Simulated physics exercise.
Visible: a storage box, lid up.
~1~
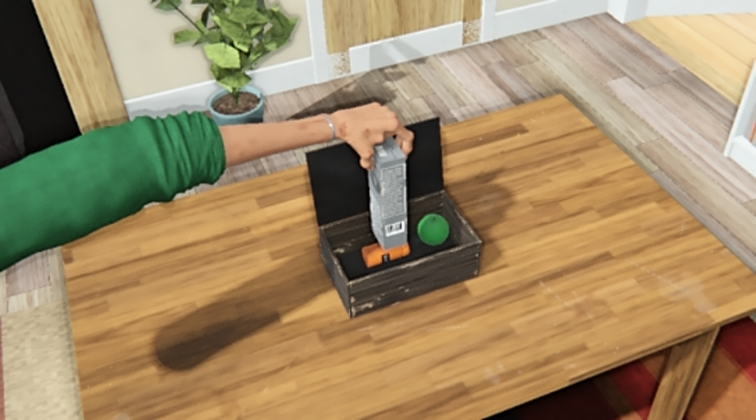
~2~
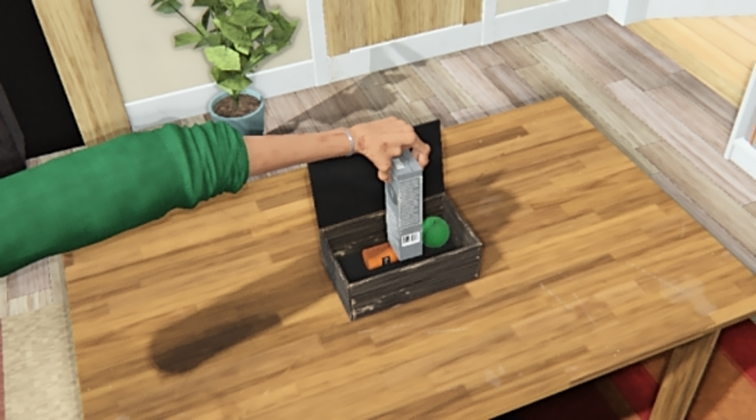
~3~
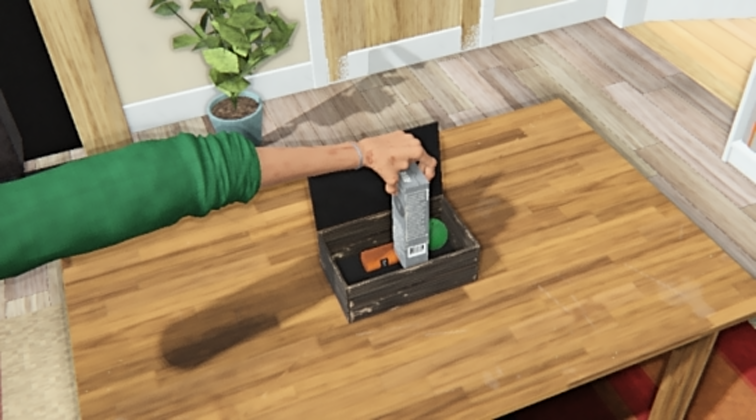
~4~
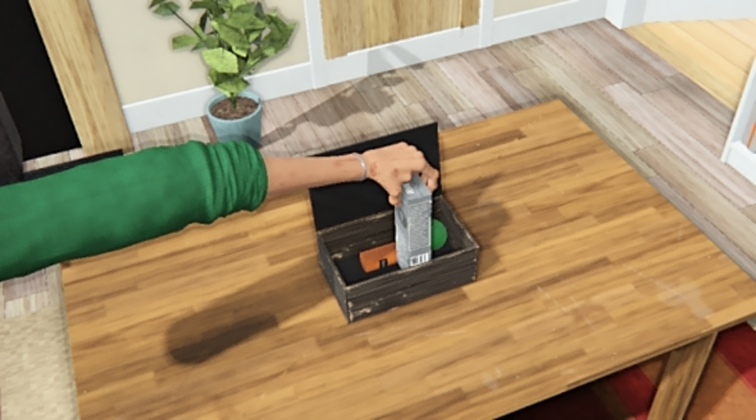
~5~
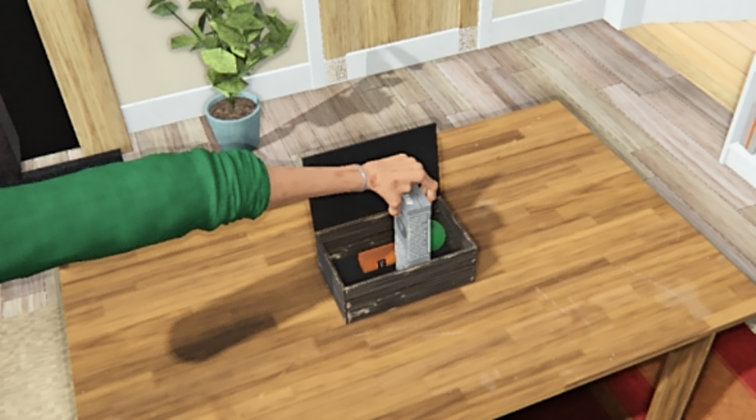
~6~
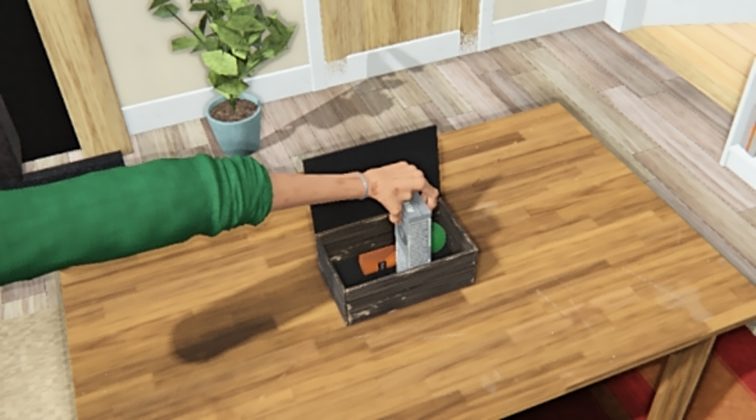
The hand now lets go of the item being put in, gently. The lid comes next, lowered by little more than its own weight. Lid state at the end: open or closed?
Open.
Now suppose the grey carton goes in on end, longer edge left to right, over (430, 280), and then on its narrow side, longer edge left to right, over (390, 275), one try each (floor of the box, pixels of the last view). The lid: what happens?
Lid: First try open, second try closed.
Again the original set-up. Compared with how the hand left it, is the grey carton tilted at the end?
Observation: It tilts over.
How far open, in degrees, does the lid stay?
Roughly 30 degrees above the rim.
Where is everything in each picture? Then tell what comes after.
In the first picture, still above its spot; grey carton (388, 195); green apple (433, 230).
In the second picture, still above its spot; grey carton (404, 206); green apple (434, 232).
In the third picture, still above its spot; grey carton (410, 218).
In the fourth picture, still above its spot; grey carton (413, 229).
In the fifth picture, still above its spot; grey carton (412, 238).
In the sixth picture, in place under the hand; grey carton (413, 246).
Then, 1.10 s on from there, lid starting down.
Then, 1.60 s on from there, lid 59° above the rim.
Then, 3.20 s on from there, lid 48° above the rim; grey carton turned 8° from how it was put near (415, 248).
Then, 4.90 s on from there, lid 37° above the rim; grey carton turned 25° from how it was put near (415, 249).
In the end, lid 28° above the rim; toppled in the box, grey carton; the other 2 unmoved. At the end, from the last picture's camera, grey carton near (413, 249).
